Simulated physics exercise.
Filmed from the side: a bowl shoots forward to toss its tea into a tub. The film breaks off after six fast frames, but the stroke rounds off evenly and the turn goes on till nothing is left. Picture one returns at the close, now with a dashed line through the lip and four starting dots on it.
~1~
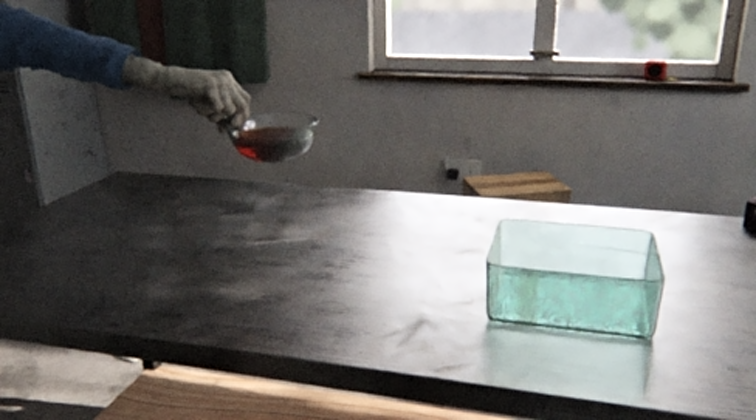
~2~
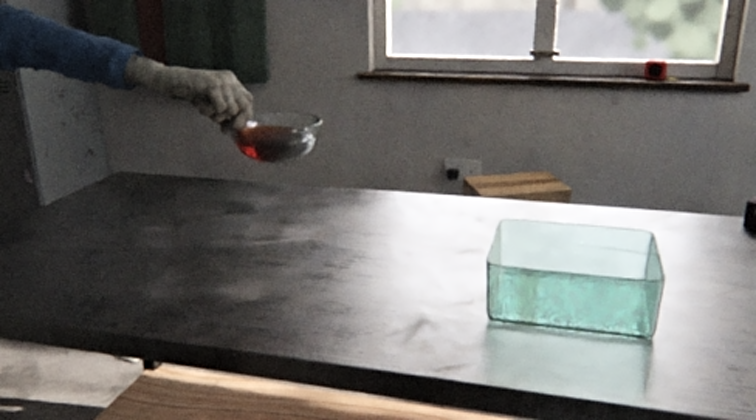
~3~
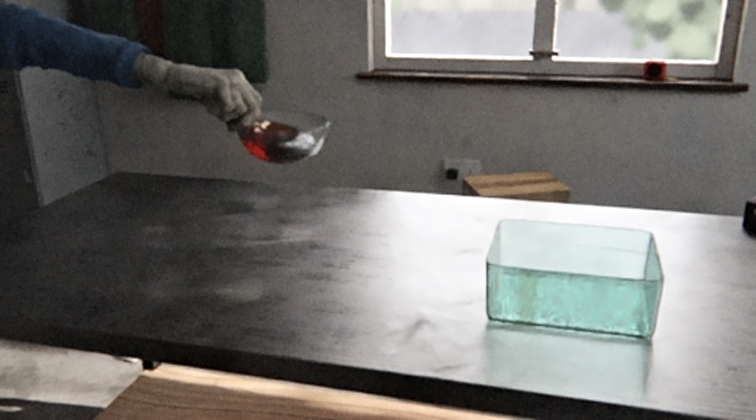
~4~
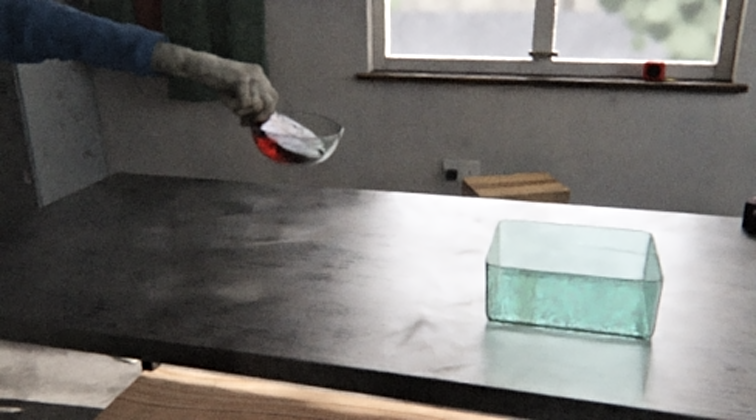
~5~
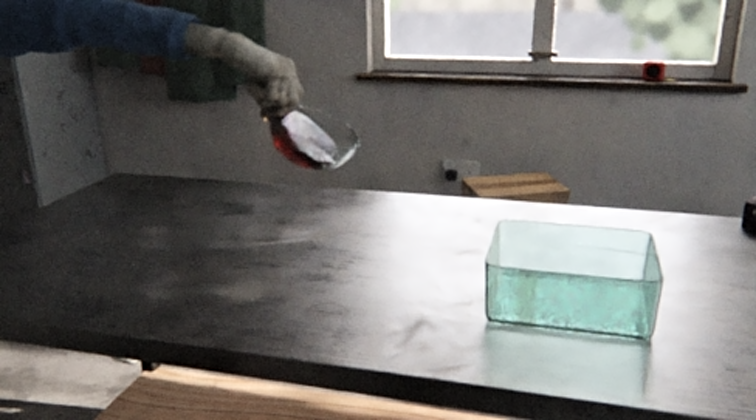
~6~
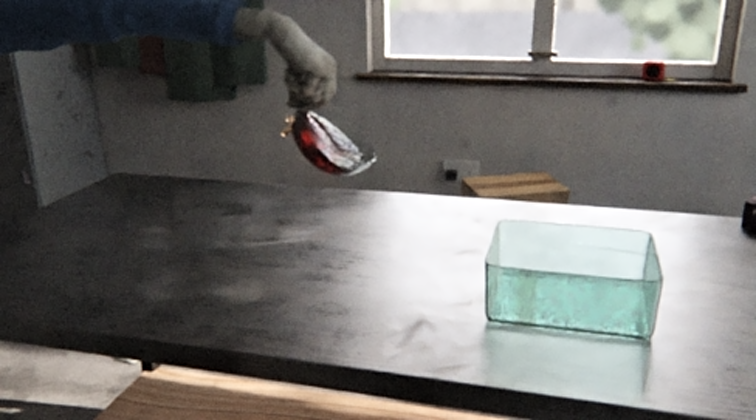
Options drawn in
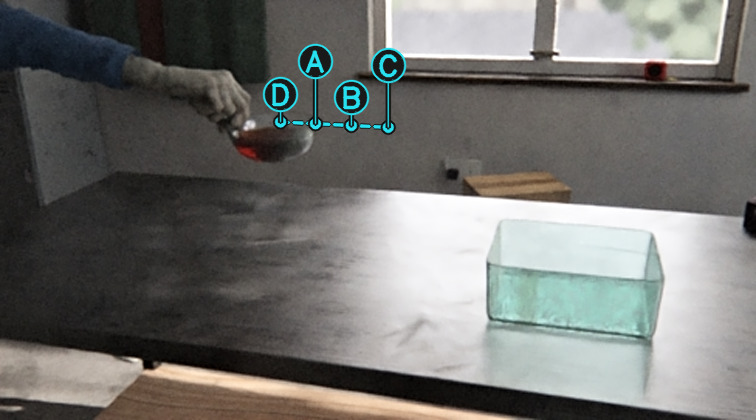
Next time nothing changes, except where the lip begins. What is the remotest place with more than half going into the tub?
Spot B.
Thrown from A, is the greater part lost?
Yes, it does.
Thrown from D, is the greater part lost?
Yes.
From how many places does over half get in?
Two of the four.
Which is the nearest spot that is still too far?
Here it is spot A.
On the marked copy, A at (315, 123); B at (351, 125); C at (388, 127); D at (280, 122).
For spot A, about 14 % lands in the tub, 80 % falls short and 6 % goes beside or beyond.
For spot B, about 66 % lands in the tub, 13 % falls short and 21 % goes beside or beyond.
For spot C, about 67 % lands in the tub, 8 % falls short and 25 % goes beside or beyond.
For spot D, about 0 % lands in the tub, 96 % falls short and 4 % goes beside or beyond.
